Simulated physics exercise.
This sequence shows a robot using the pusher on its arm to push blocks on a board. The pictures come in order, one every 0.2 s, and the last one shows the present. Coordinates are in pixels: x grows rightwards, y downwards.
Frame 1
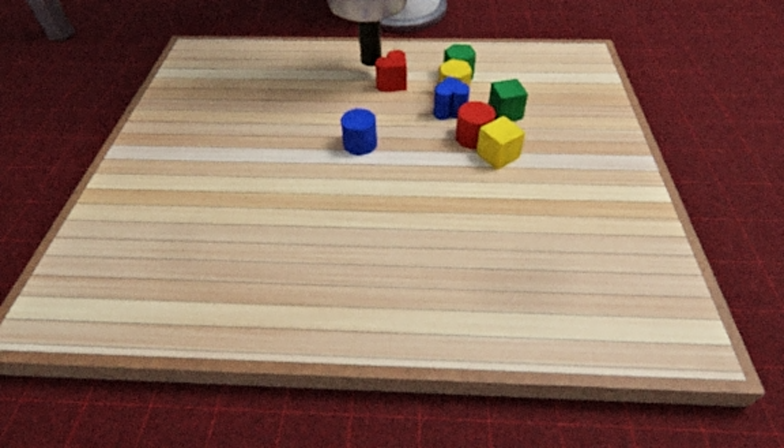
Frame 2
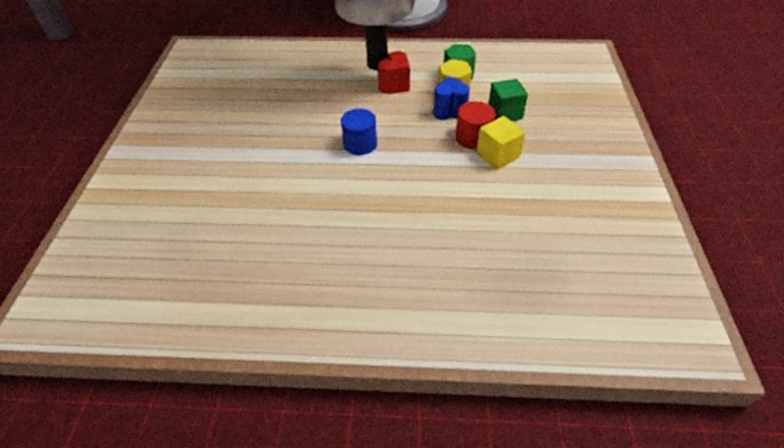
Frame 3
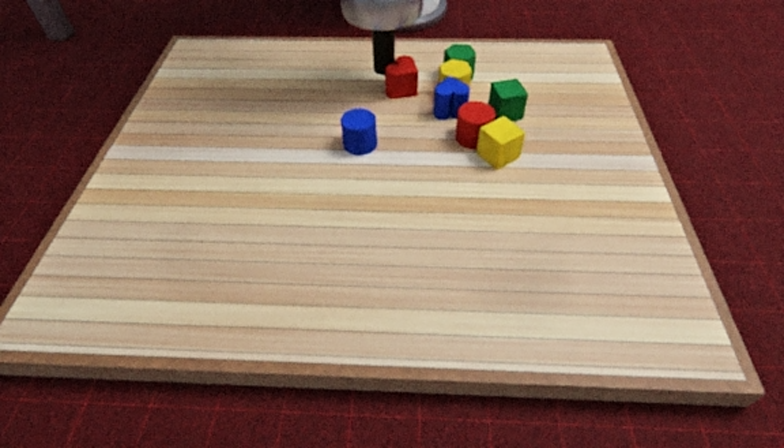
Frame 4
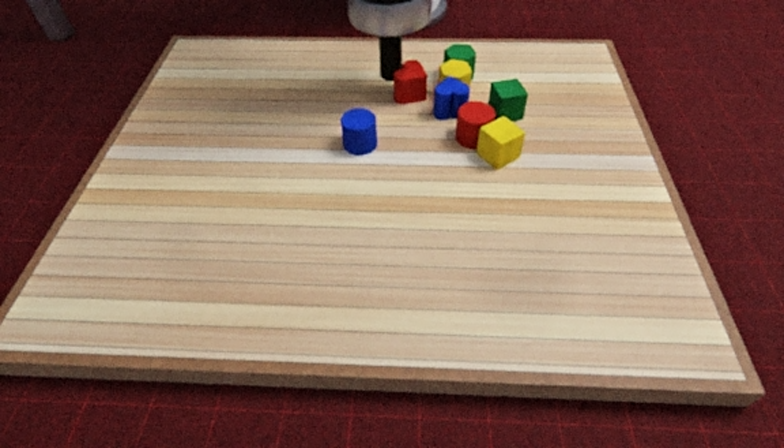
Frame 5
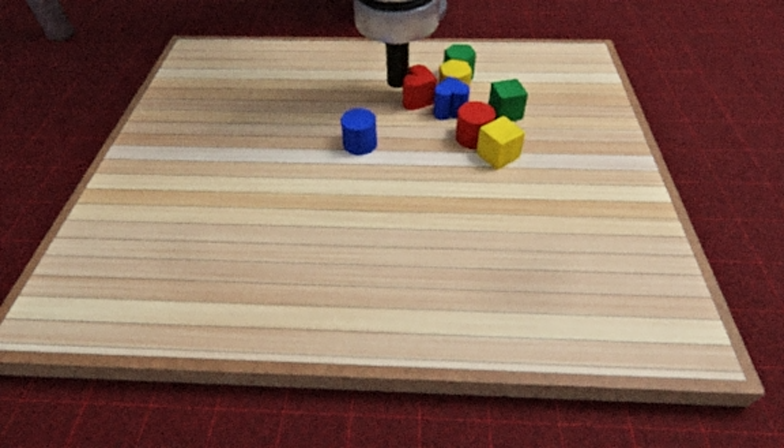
At first, a dark pusher on a robot arm sits just left of a red heart block near the back of a wooden board, among other colored blocks. The pusher then nudges the red block a short way right and toward the viewer, ending close beside the blue heart block.
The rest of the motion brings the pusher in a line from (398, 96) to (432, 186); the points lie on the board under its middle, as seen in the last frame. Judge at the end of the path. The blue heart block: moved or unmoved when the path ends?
Right where it was.
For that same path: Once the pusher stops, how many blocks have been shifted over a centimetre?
Number moved: 1.
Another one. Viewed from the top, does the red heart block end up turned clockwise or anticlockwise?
It spins against the clock.
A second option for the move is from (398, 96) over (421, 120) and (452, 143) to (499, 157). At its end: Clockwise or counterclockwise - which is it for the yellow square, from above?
The answer is clockwise.
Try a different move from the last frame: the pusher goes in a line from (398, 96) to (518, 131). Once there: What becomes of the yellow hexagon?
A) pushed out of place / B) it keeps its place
Option A.
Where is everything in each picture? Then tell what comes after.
Pusher tip (371, 61); block tops, red heart block (393, 59); blue heart block (452, 87), in the first frame.
Pusher (378, 65); red heart block (395, 60), in the second frame.
Pusher (385, 70); red heart block (402, 65), in the third frame.
Pusher (391, 75); red heart block (411, 70), in the fourth frame.
Pusher (398, 82); red heart block (419, 75); blue heart block (452, 87), in the fifth frame.
What follows on the original path. One third of the way, pusher (408, 109); red heart block (426, 82), turned 50° anticlockwise.
Two thirds of the way, pusher (420, 139); red heart block (426, 82), turned 50° anticlockwise.
At the end, pusher (433, 172); red heart block (426, 82), turned 50° anticlockwise; blue heart block in place.
